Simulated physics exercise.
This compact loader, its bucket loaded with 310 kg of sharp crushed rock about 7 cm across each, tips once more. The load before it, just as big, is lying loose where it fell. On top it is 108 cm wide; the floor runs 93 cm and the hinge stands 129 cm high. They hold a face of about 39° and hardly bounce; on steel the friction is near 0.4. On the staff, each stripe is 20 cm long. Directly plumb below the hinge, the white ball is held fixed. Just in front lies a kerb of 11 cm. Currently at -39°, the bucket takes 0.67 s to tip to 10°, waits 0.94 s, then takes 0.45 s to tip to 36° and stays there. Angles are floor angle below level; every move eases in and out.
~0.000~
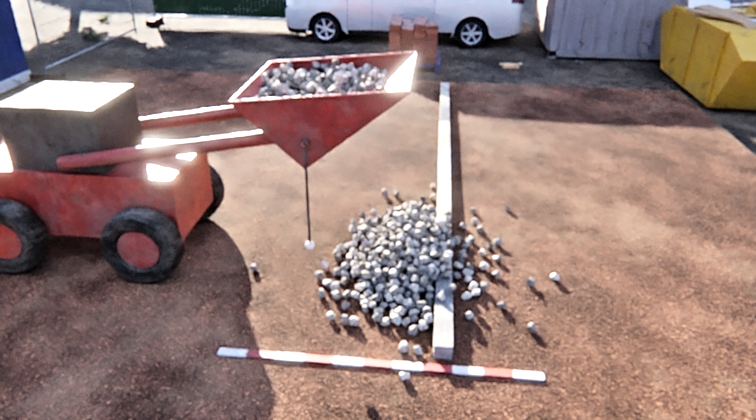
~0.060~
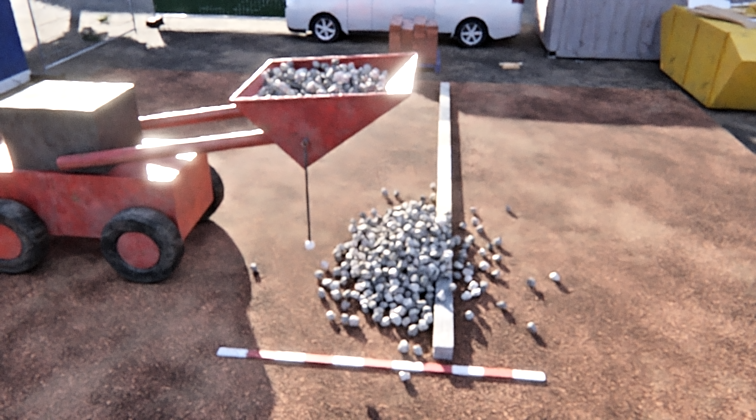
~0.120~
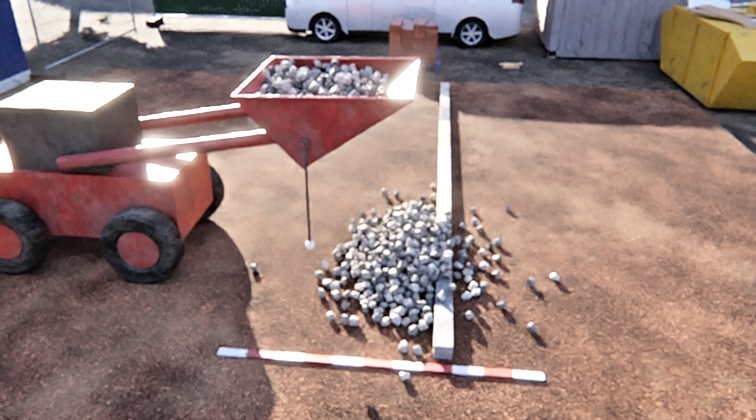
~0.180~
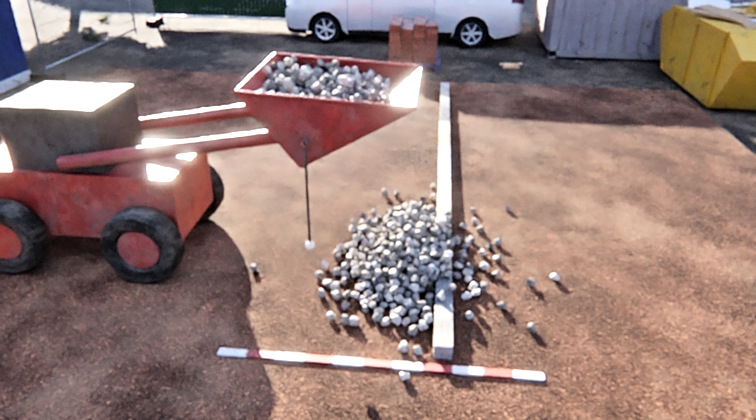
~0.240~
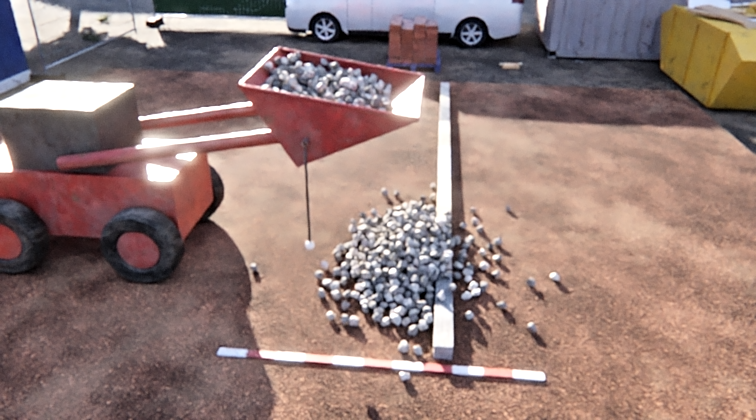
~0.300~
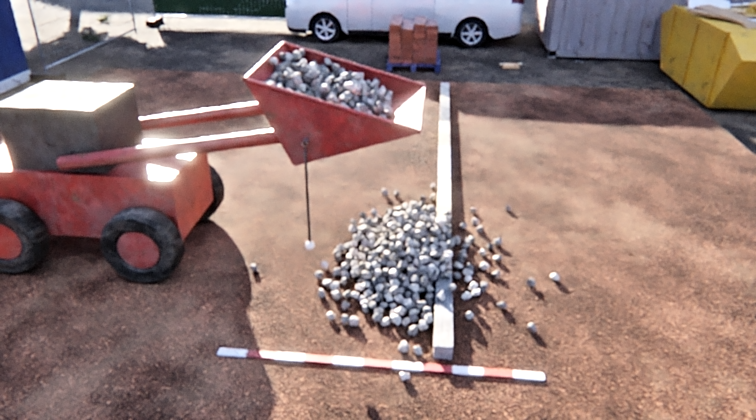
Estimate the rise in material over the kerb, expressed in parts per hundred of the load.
Close to 52 parts in a hundred.
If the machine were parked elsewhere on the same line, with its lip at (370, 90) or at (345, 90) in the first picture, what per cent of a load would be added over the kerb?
First some 10, then 0 per cent.
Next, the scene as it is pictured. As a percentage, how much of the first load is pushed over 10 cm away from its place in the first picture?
Close to 5 per cent.
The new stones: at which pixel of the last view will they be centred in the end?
The centre sits about (452, 249).
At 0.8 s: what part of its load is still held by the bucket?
Roughly 100 parts in a hundred of the load.
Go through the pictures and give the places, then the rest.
In the first frame, the bucket is at -39°, its lip at (410, 92); the top of the load is at (337, 73). The earlier load is highest near (408, 229), 28 cm above ground level, 95 % on this side of the kerb, 5 % over the kerb.
The second frame shows lip at (411, 95), floor tilted -38°, highest stones at (338, 73); the stones move at 0.1 m/s on average.
In the third frame, the bucket is at -35°, its lip at (413, 100); the top of the load is at (325, 73); the stones move at 0.2 m/s on average.
The fourth frame shows lip at (416, 109), floor tilted -30°, highest stones at (304, 67); the stones move at 0.3 m/s on average.
In the fifth frame, the bucket is at -25°, its lip at (419, 120); the top of the load is at (292, 65); the stones move at 0.4 m/s on average.
In the sixth frame, the bucket is at -18°, its lip at (421, 132); the top of the load is at (293, 61); the stones move at 0.4 m/s on average.
After 0.5 s the floor is at 2°; in per cent of one load, 100 in the bucket, 95 on this side of the kerb, 5 over the kerb; the foremost stones are at (514, 269).
After 0.8 s the floor is at 10°; in per cent of one load, 100 in the bucket, 95 on this side of the kerb, 5 over the kerb; the foremost stones are at (514, 269).
After 2.5 s the floor is at 36°; in per cent of one load, 43 in the bucket, 150 on this side of the kerb, 8 over the kerb; the foremost stones are at (517, 265).
After 5.1 s the floor is at 36°; in per cent of one load, 0 in the bucket, 143 on this side of the kerb, 57 over the kerb; the foremost stones are at (566, 269). Net gain over the kerb, 52.
